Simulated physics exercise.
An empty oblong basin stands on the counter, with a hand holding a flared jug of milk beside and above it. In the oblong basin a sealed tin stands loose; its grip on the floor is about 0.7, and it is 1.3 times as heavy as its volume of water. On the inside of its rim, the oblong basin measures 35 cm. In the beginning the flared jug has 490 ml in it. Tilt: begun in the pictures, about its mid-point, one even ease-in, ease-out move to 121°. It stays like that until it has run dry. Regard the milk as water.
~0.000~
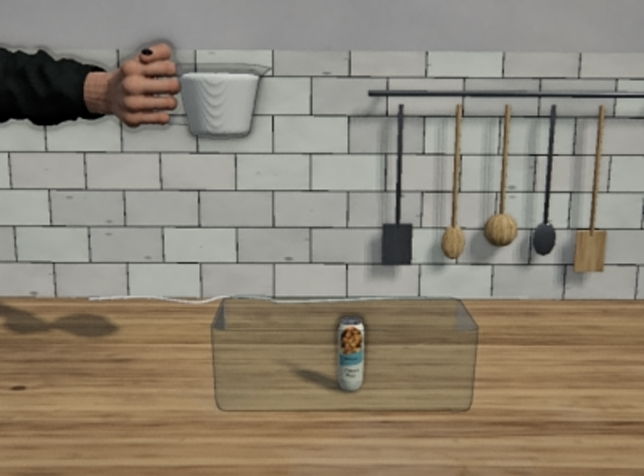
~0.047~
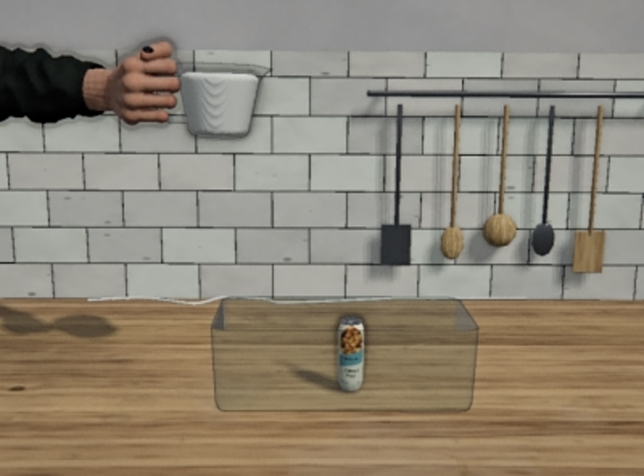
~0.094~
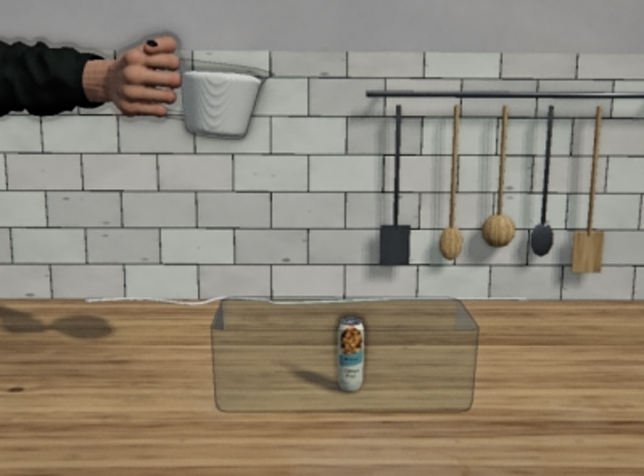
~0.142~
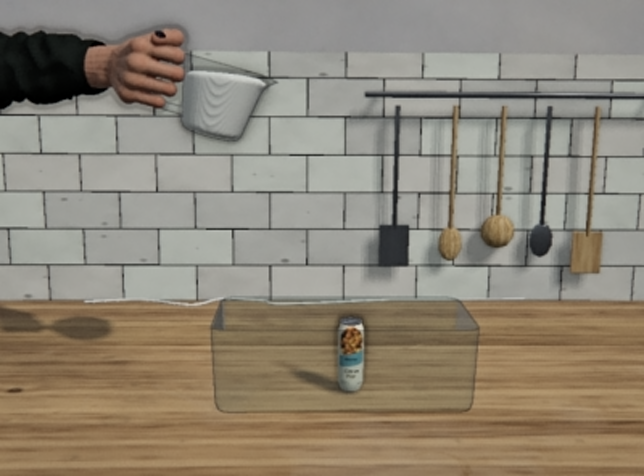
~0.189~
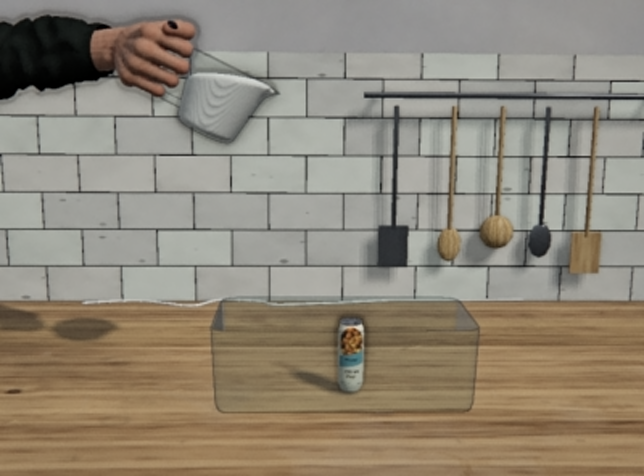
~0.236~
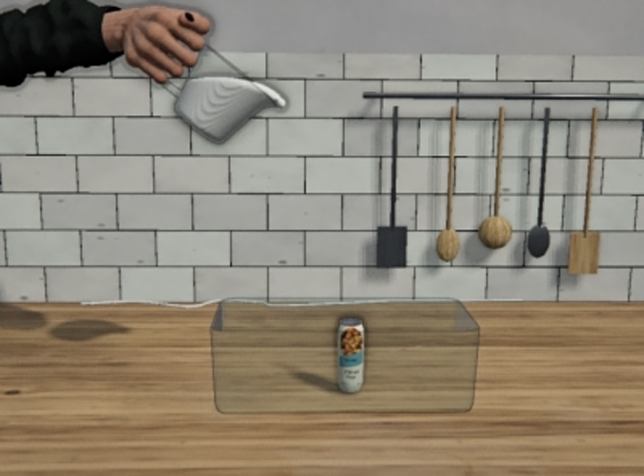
The video shows a hand at the upper left holding a pale, flared jug above a wooden counter with a clear oblong basin and a small tin. The hand tilts the jug to the right, slightly at first, then more steeply.
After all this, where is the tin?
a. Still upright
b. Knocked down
b, knocked down.
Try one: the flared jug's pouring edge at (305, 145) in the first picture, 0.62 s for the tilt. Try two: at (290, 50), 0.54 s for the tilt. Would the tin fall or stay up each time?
Run one: It does not tip. Run two: It tumbles.
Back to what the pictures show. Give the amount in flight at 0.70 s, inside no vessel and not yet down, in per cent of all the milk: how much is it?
About 16 per cent.
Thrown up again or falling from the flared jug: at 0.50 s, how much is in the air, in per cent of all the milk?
Around 64 percent.
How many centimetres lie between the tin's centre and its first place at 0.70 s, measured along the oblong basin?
Reading: Roughly 2 cm.
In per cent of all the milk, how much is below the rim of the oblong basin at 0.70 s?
The share is close to 84 percent.
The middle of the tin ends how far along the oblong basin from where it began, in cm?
Looks like roughly 8.0 cm in total.
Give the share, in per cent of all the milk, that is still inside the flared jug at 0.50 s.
Remaining: Near 24 % of the total.
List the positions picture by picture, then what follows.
In the first frame, tilt 0°; pouring edge (273, 67); surface from (181, 76) to (259, 77); the oblong basin's rim runs from (218, 313) to (468, 314); the tin's top is at (351, 324).
In the second frame, tilt 2°; pouring edge (273, 68); surface from (181, 75) to (259, 77).
In the third frame, tilt 7°; pouring edge (276, 73); surface from (183, 73) to (261, 78).
In the fourth frame, tilt 15°; pouring edge (279, 81); surface from (187, 73) to (266, 81).
In the fifth frame, tilt 26°; pouring edge (281, 93); surface from (189, 78) to (274, 86).
In the sixth frame, tilt 38°; pouring edge (281, 107); surface from (185, 88) to (274, 97); 4 per cent is over the edge.
By 0.50 s the tilt is 110° and 23 per cent is still to pour; the tin stands where it began.
By 0.70 s the tilt is 121° and 0 per cent is still to pour; the tin leans 10°.
By 0.90 s the tilt is 121° and 0 per cent is still to pour; the tin leans 50°.
By 1.12 s the tilt is 121° and 0 per cent is still to pour; the tin lies on its side.
At rest the tin lies on its side.
